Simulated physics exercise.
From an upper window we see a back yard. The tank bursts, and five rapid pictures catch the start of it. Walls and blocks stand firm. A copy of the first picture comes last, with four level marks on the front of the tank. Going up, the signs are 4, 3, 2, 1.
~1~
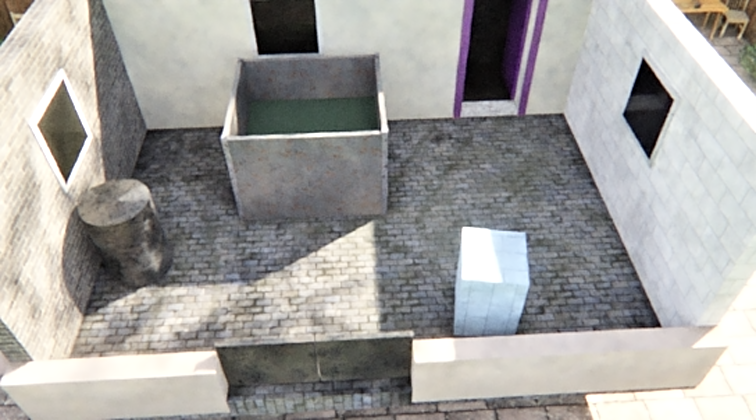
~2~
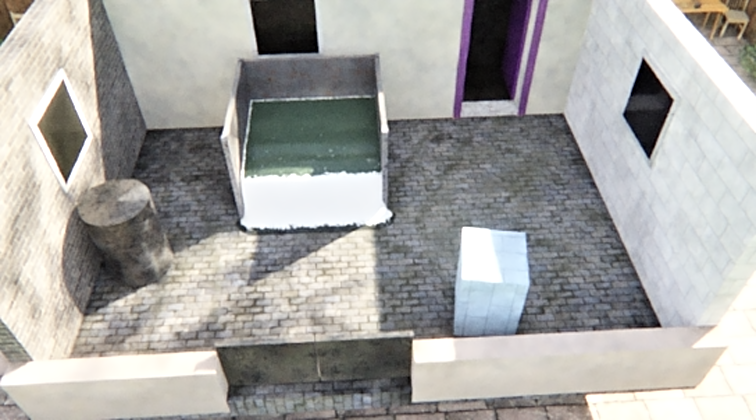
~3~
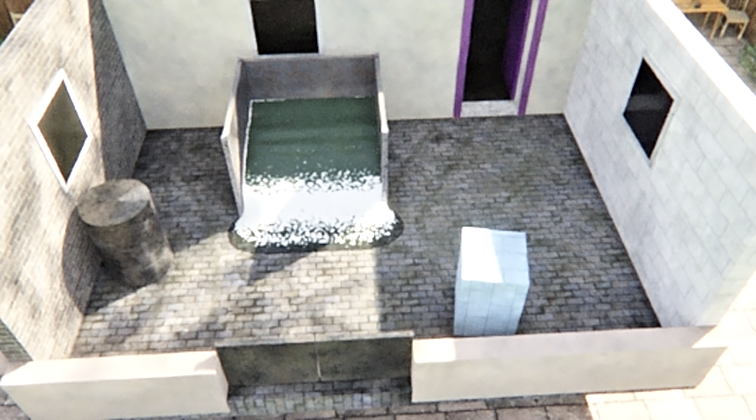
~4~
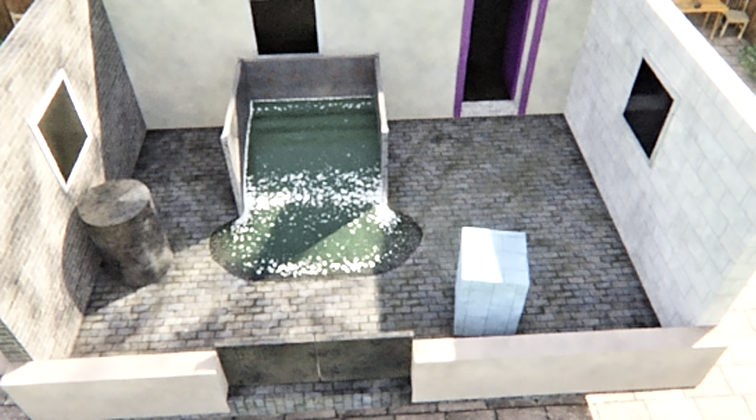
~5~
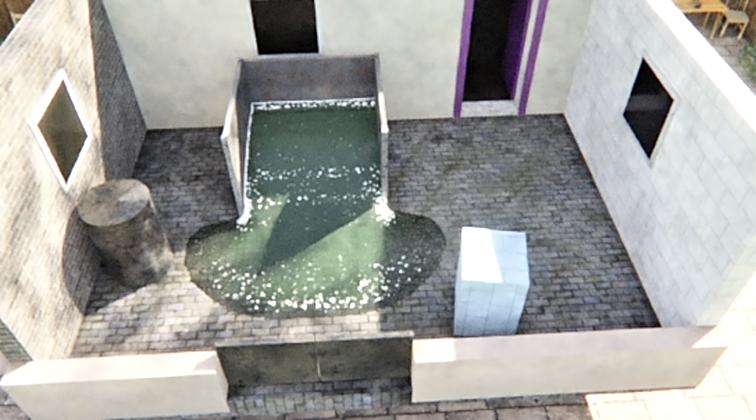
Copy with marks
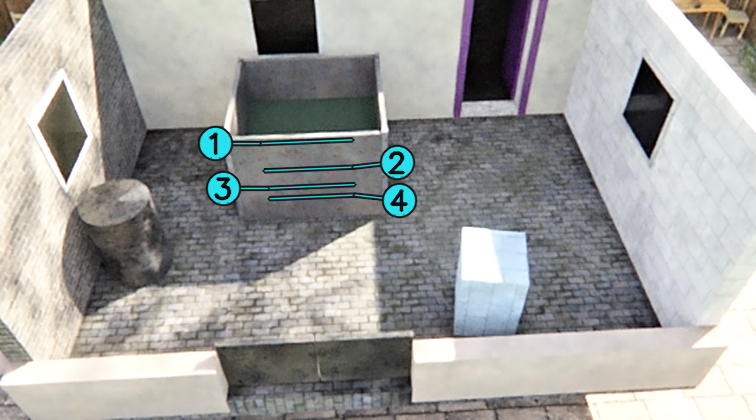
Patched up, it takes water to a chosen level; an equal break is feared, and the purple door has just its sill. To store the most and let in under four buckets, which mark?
Choose 2.
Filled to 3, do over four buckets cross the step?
No.
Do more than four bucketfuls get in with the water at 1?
Yes, it does.
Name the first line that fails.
1 it is.
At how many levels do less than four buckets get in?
Three of them.
In cyan, 1 at (306, 141); 2 at (309, 168); 3 at (311, 186); 4 at (312, 196); from the bottom up 4, 3, 2, 1.
With 1, about 10 bucketfuls get in.
With 2, a splash gets over, under a bucket.
With 3, nothing gets over.
With 4, nothing gets over.
